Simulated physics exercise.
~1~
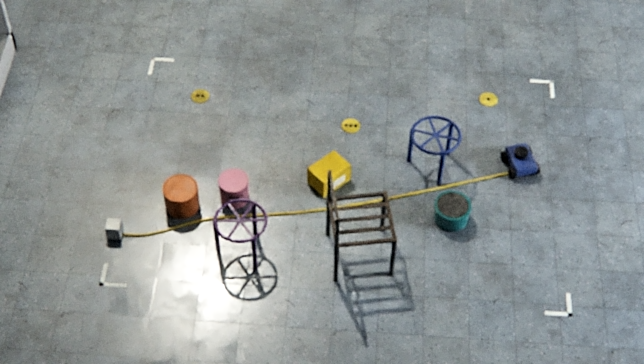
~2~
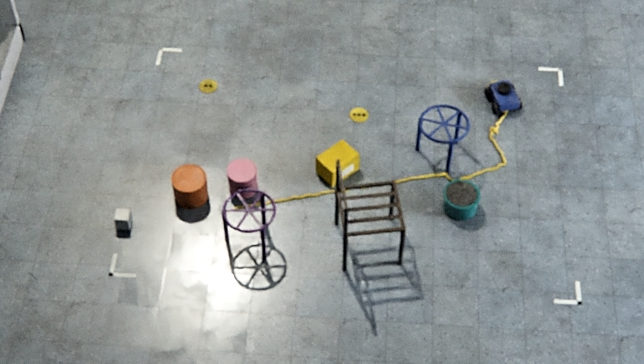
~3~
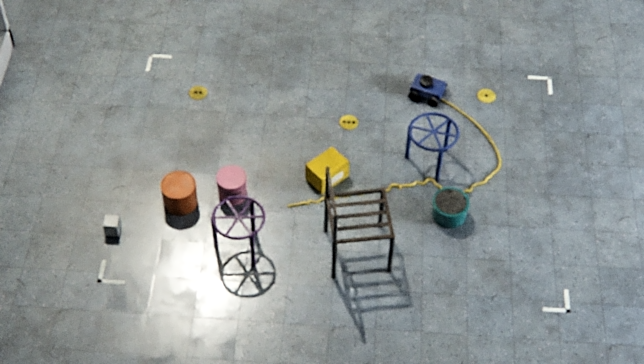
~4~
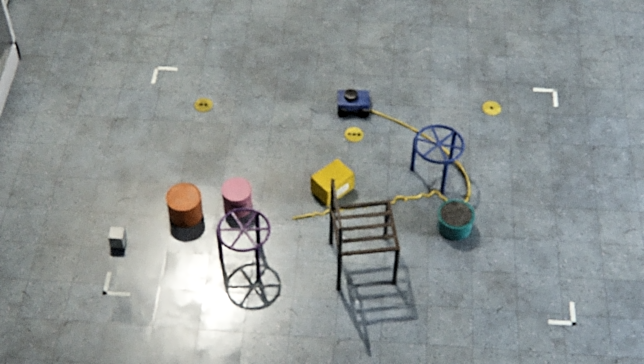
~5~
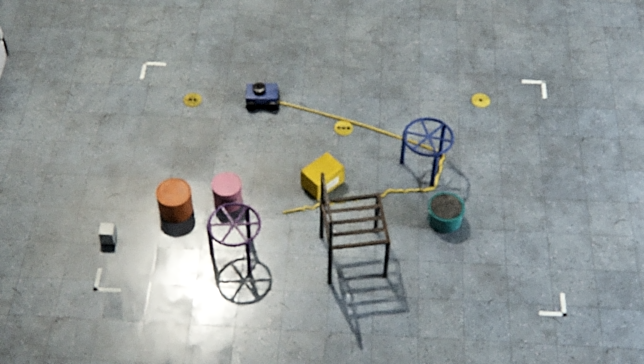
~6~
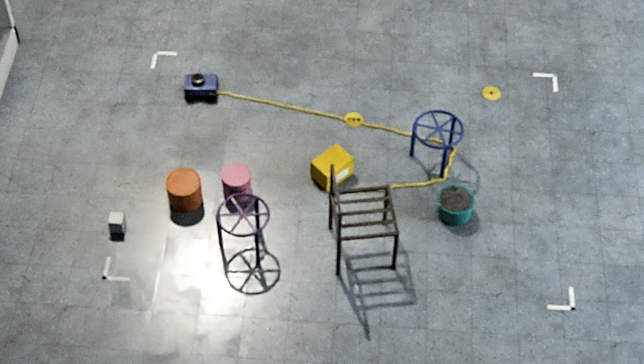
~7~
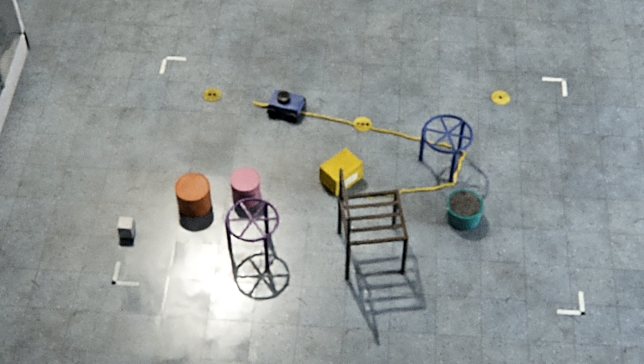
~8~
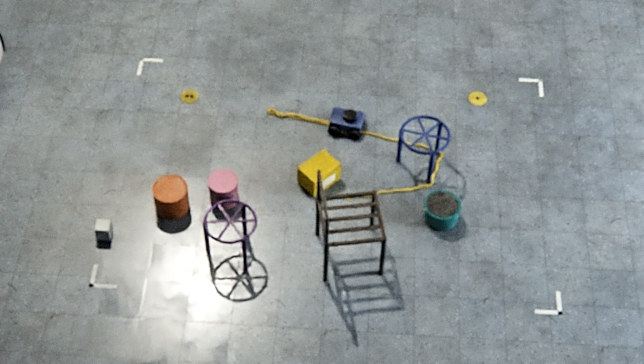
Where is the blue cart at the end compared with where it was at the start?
It starts at the far right, beyond the blue stool and teal pot, and ends farther left and a little higher, just above the yellow box.
Black chair standing among obstacles as a blue cart pulls its yellow lead unplugged, drives left, then returns partway right and stops.
